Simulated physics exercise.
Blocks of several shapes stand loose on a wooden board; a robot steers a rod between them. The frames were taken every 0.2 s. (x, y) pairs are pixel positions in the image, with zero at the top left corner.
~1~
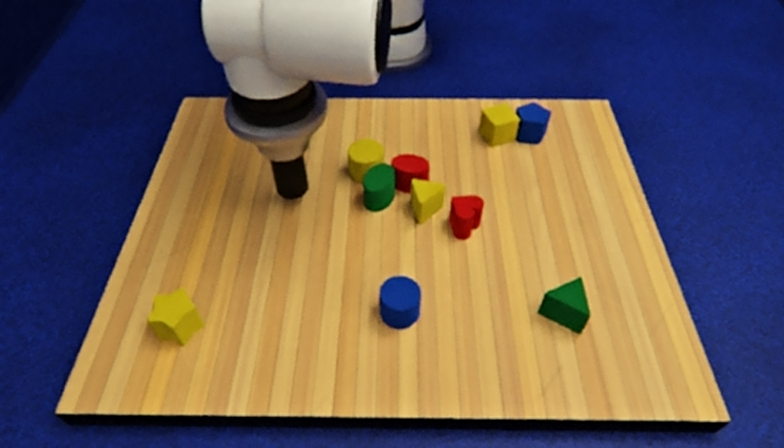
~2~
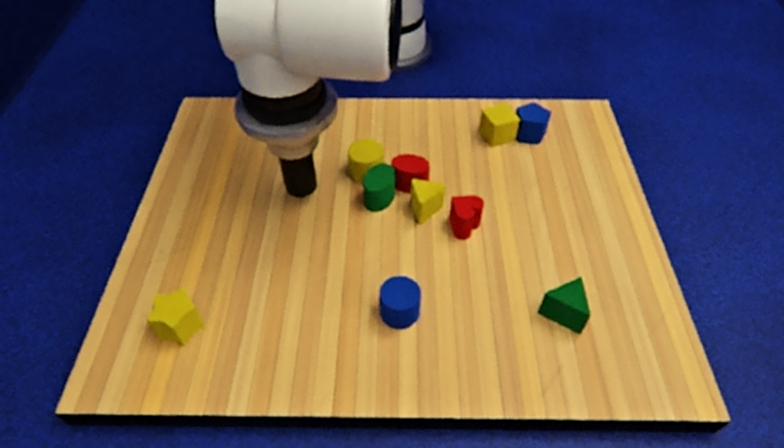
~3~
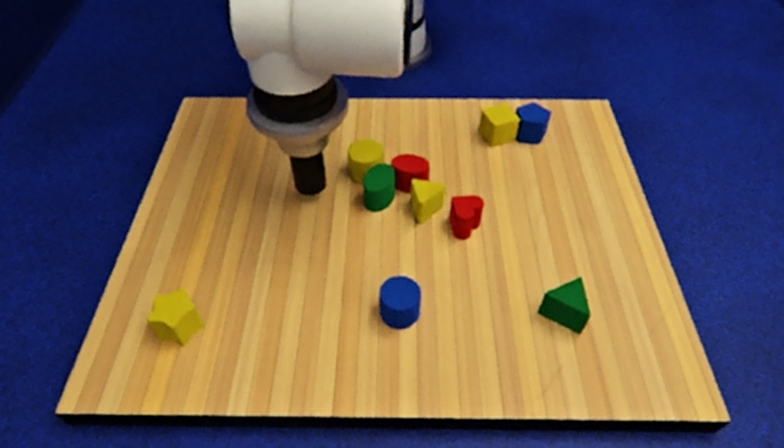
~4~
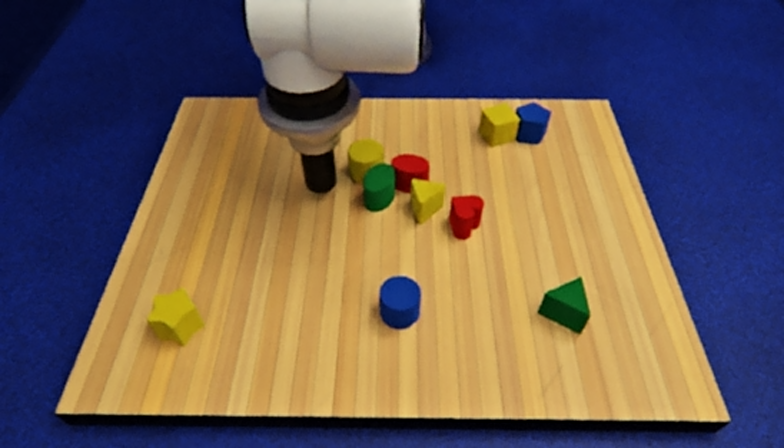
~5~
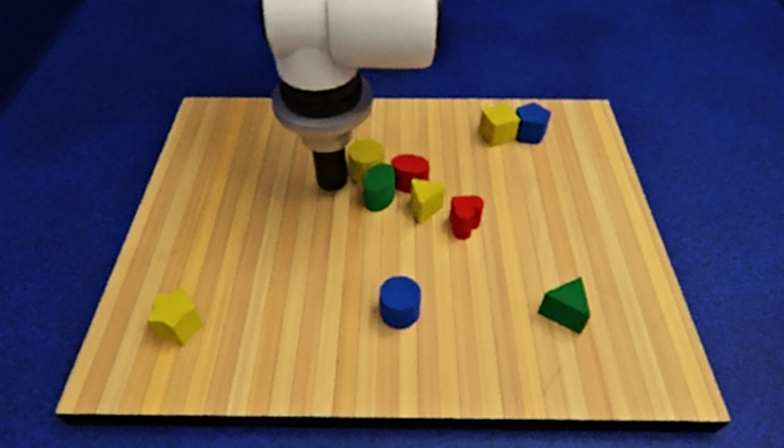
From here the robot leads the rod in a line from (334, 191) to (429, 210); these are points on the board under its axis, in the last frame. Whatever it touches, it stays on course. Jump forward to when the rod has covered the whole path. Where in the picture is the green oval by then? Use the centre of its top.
Top centre: (458, 177).
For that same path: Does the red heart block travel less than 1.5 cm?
Short answer: Yes.
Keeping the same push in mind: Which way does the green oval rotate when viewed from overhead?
Rotates counter-clockwise.
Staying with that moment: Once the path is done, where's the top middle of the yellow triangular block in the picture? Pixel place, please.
It ends at (489, 188).
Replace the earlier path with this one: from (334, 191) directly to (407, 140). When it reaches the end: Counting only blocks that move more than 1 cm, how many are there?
Once the path ends, one block will have shifted.
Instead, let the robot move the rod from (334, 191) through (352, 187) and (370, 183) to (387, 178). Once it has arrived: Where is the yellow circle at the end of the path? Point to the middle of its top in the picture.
For the centre of its top, I'd go with (393, 134).
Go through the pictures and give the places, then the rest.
In the first picture, lower end of the rod (293, 188), tops of blocks, yellow circle (366, 150), green oval (379, 176), red oval (410, 163), yellow triangular block (426, 189), red heart block (467, 205).
In the second picture, rod (301, 186), blocks as before.
In the third picture, rod (311, 184), blocks as before.
In the fourth picture, rod (321, 182), blocks as before.
In the fifth picture, rod (332, 180), yellow circle (366, 150), green oval (379, 176), red oval (410, 163), yellow triangular block (426, 189), red heart block (467, 205).
What follows on the original path. One third of the way, rod (366, 187); green oval (396, 177), turned 20° anticlockwise; red oval (419, 160).
Two thirds of the way, rod (397, 193); green oval (428, 176), turned 60° anticlockwise; red oval (432, 155); yellow triangular block (456, 188), turned 40° clockwise.
At the end, rod (430, 199); yellow circle not moved; green oval (458, 177), turned 75° anticlockwise; red oval (432, 155); yellow triangular block (489, 188), turned 45° clockwise; red heart block not moved.
